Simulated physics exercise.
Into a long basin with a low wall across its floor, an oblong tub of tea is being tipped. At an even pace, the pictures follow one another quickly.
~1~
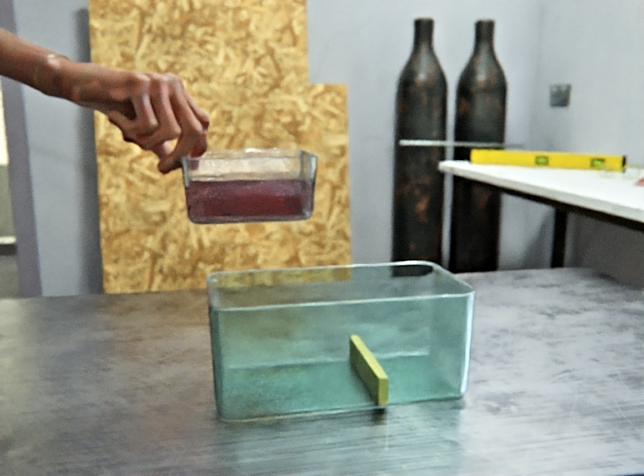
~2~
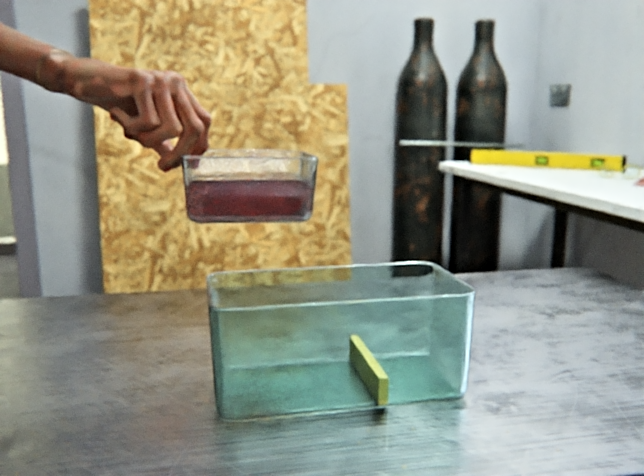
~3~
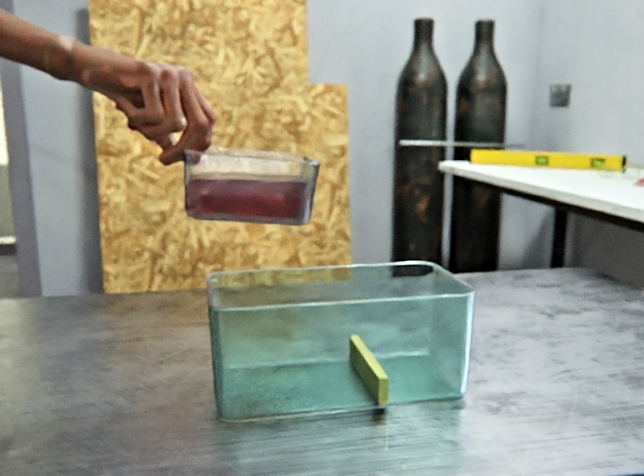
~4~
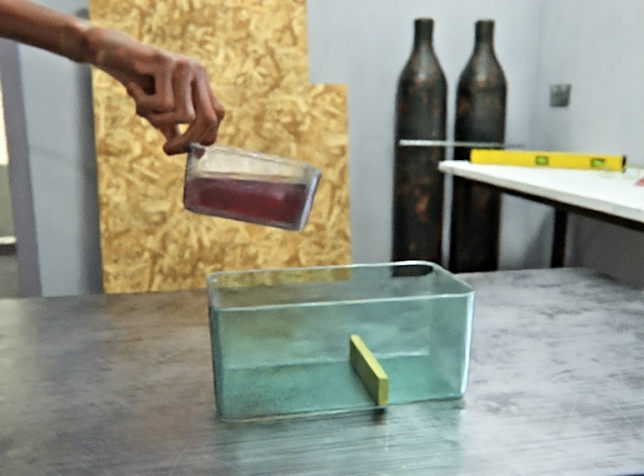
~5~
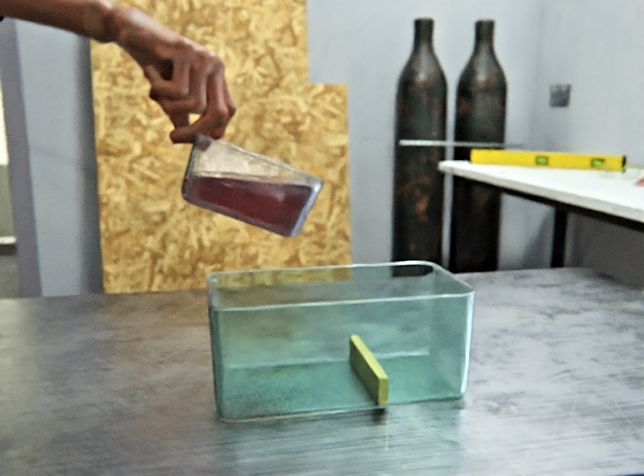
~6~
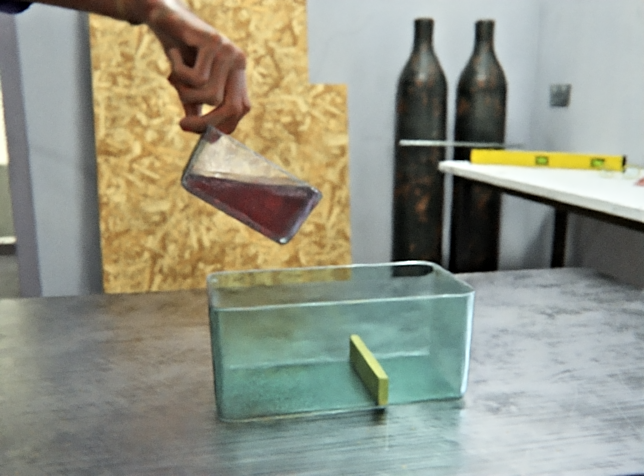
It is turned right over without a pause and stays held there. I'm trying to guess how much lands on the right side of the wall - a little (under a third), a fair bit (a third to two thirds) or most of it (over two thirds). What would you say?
I would say a little, under a third.
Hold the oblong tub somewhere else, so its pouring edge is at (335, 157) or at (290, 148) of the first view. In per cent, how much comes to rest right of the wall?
Roughly 50 in a hundred the first time and 10 in a hundred the second.
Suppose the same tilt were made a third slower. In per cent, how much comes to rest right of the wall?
About 35 per cent.
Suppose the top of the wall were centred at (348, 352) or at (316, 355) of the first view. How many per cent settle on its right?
55 % then 80 %, approximately.
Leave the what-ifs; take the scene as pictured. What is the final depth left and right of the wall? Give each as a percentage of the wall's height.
Near 50 in a hundred to the left, 30 to the right.
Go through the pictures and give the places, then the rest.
The first frame shows tilt 0°; pouring edge (310, 155); surface from (187, 179) to (306, 177); the long basin's rim runs from (209, 292) to (453, 278); the wall's top is at (367, 355).
The second frame shows tilt 1°; pouring edge (311, 157); surface from (187, 178) to (306, 177).
The third frame shows tilt 6°; pouring edge (312, 161); surface from (188, 176) to (307, 178).
The fourth frame shows tilt 13°; pouring edge (314, 169); surface from (188, 176) to (308, 180).
The fifth frame shows tilt 22°; pouring edge (315, 180); surface from (187, 174) to (310, 182).
The sixth frame shows tilt 32°; pouring edge (315, 192); surface from (186, 172) to (315, 184).
A moment on, the tilt is 87° and 25 per cent is still to pour, 30 is left of the wall and 6 right of it.
Next, the tilt is 96° and 9 per cent is still to pour, 64 is left of the wall and 22 right of it.
Then the tilt is 96° and 2 per cent is still to pour, 74 is left of the wall and 22 right of it.
Later the tilt is 96° and 0 per cent is still to pour, 76 is left of the wall and 23 right of it.
In the end 76 per cent lies left of the wall, 23 right of it and 1 outside.
